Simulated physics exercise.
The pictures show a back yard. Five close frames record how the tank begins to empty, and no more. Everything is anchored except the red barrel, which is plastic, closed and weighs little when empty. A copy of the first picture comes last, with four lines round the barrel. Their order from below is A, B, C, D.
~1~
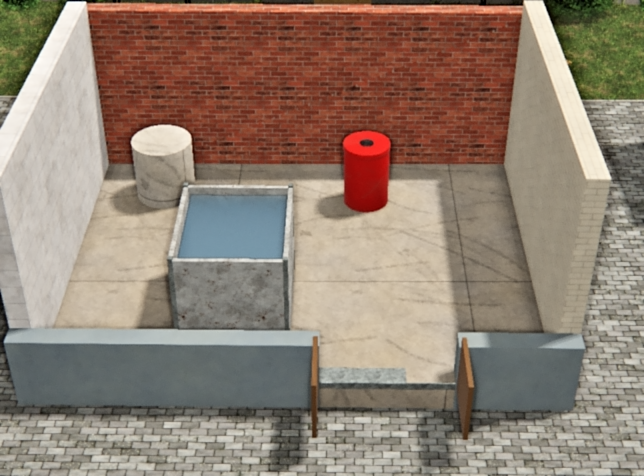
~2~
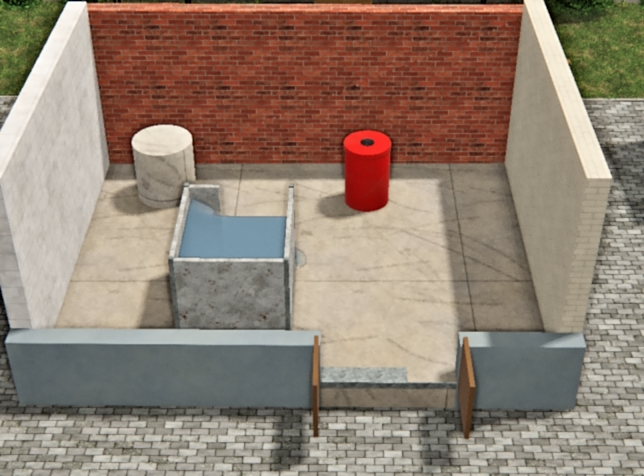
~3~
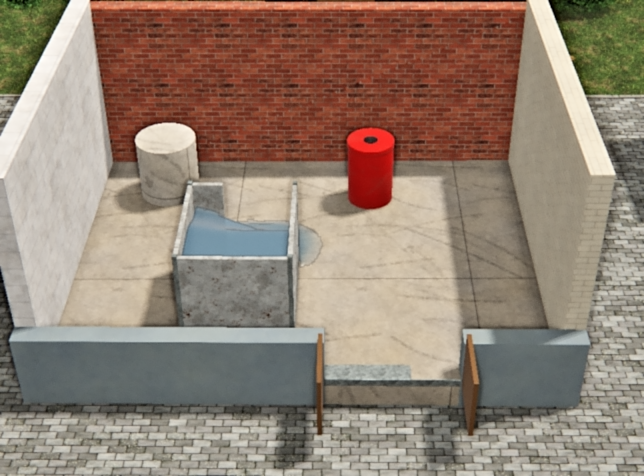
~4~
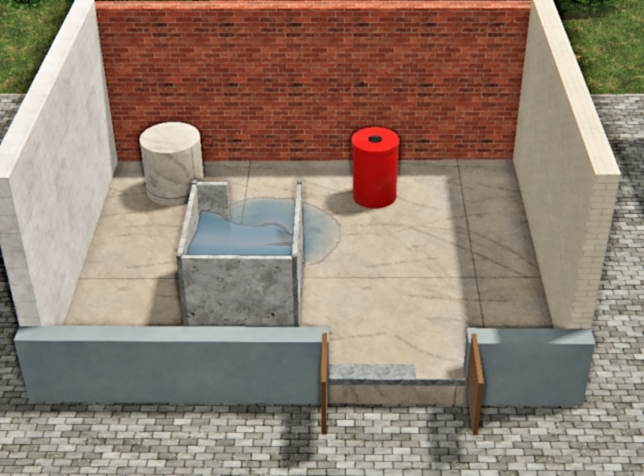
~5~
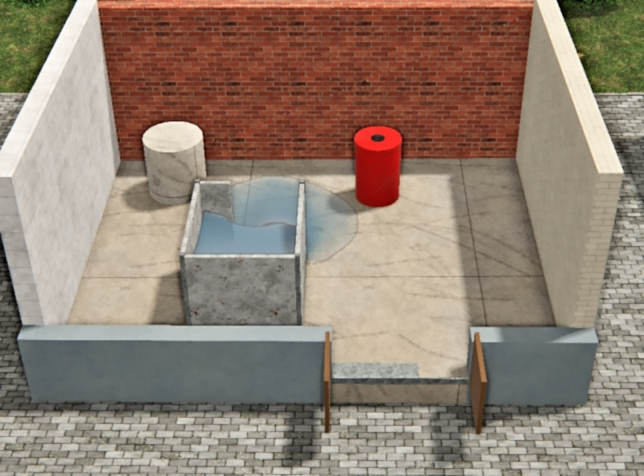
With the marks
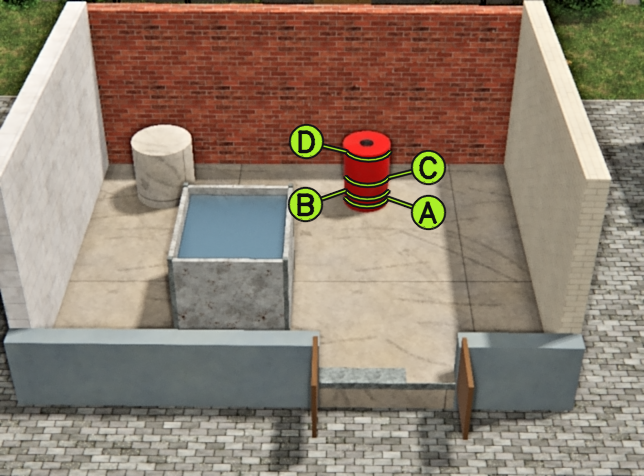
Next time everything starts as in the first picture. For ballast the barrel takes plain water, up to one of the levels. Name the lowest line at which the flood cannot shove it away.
The limit is C.
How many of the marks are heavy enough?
Two of them.
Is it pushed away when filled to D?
No, that is safe.
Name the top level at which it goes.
The answer is B.
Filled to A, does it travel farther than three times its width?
Yes, clearly.
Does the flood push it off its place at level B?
Yes, it does.
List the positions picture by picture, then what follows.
In the first frame, lid of the red barrel at (368, 143); tank full, its middle at (234, 227); open gate at (388, 335).
In the second frame, water covers 2 % of the ground, mostly out of sight from here.
In the third frame, water covers 5 % of the ground, mostly out of sight from here.
In the fourth frame, 9 % of the ground wet, in view closest to the barrel at (333, 225).
In the fifth frame, lid of the red barrel at (379, 138); 14 % of the ground wet, in view closest to the barrel at (346, 207).
On the marked copy, A at (366, 206); B at (367, 199); C at (367, 185); D at (368, 160); from the bottom up A, B, C, D.
With A, it is pushed about 5 times its own width away.
With B, it is pushed about its own width away.
With C, it shifts by a finger or two and stays.
With D, it does not move.
